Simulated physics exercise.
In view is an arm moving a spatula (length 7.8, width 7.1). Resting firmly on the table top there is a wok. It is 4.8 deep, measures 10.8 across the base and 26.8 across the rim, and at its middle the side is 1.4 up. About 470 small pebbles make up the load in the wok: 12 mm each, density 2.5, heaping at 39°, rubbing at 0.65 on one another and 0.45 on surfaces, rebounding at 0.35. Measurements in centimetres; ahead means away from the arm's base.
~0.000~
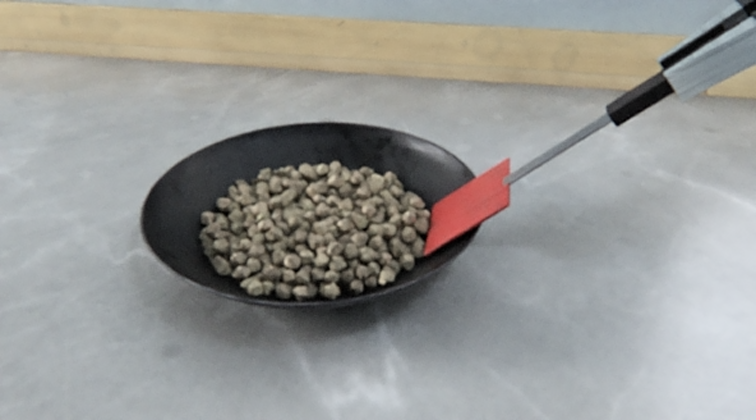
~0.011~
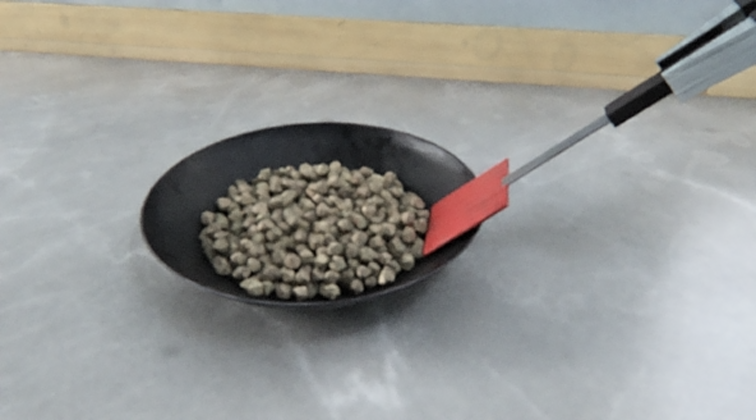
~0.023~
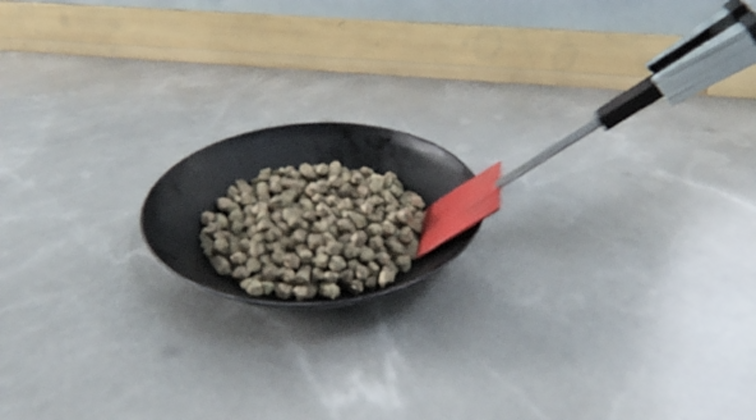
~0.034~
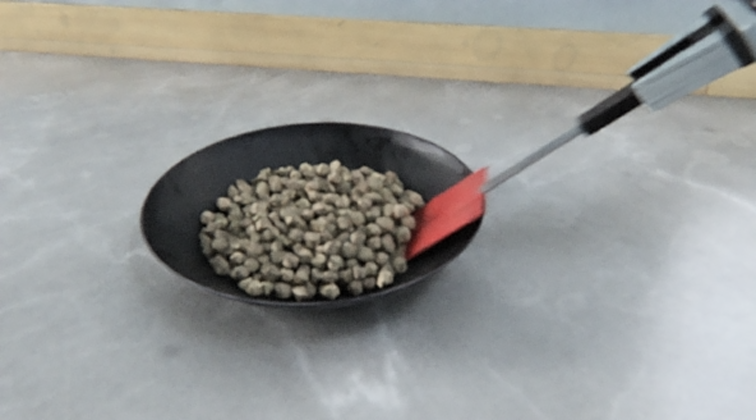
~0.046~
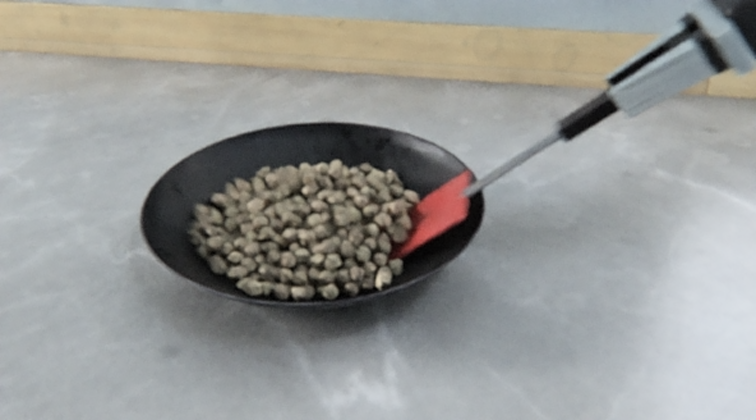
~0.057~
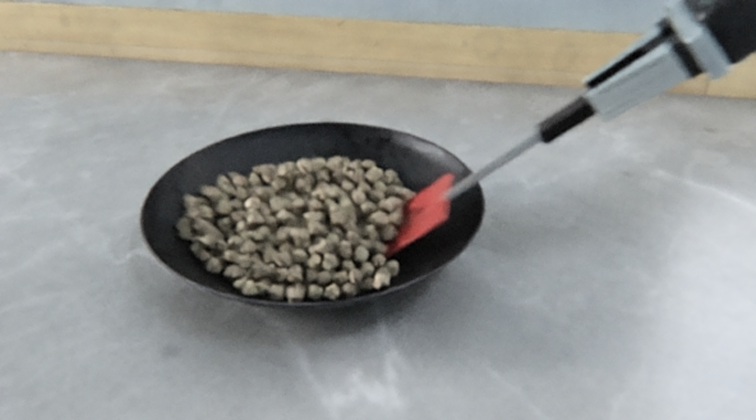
To begin with, a robotic arm holds a red spatula against the right side of a heap of small grey-brown pebbles in a black wok on a grey table top. The spatula then slides a short way left and slightly down into the wok, and the heap shifts a little leftward.
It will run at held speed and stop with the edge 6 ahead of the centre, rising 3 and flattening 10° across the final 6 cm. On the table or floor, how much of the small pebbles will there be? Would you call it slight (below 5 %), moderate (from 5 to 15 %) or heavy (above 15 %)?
I would call it heavy.
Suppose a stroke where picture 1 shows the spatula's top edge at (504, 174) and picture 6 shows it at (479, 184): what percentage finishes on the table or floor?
5 per cent.
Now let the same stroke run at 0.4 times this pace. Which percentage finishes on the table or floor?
Estimate: Close to 0 %.
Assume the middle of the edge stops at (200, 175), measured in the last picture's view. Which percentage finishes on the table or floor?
My guess is roughly 45 percent.
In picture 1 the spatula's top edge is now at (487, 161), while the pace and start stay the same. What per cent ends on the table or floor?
Near 20 in a hundred.
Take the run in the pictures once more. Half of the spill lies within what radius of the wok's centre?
22 cm or so.
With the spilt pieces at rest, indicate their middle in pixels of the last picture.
I'd place it close to (93, 219).
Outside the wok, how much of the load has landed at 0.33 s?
My estimate is roughly 15 %.
After 0.08 s, sloping 42°, highest piece 8 above the table; 469 in the wok.
After 0.11 s, sloping 39°, highest piece 9 above the table; 469 in the wok.
After 0.33 s, sloping 32°, highest piece 9 above the table; 368 in the wok, 80 on the table or floor, 21 on the blade or in flight.
After 1.38 s, sloping 32°, highest piece 5 above the table; 368 in the wok, 101 on the table or floor.
In the end, 368 in the wok, 101 on the table or floor. That is 22 % on the table or floor.
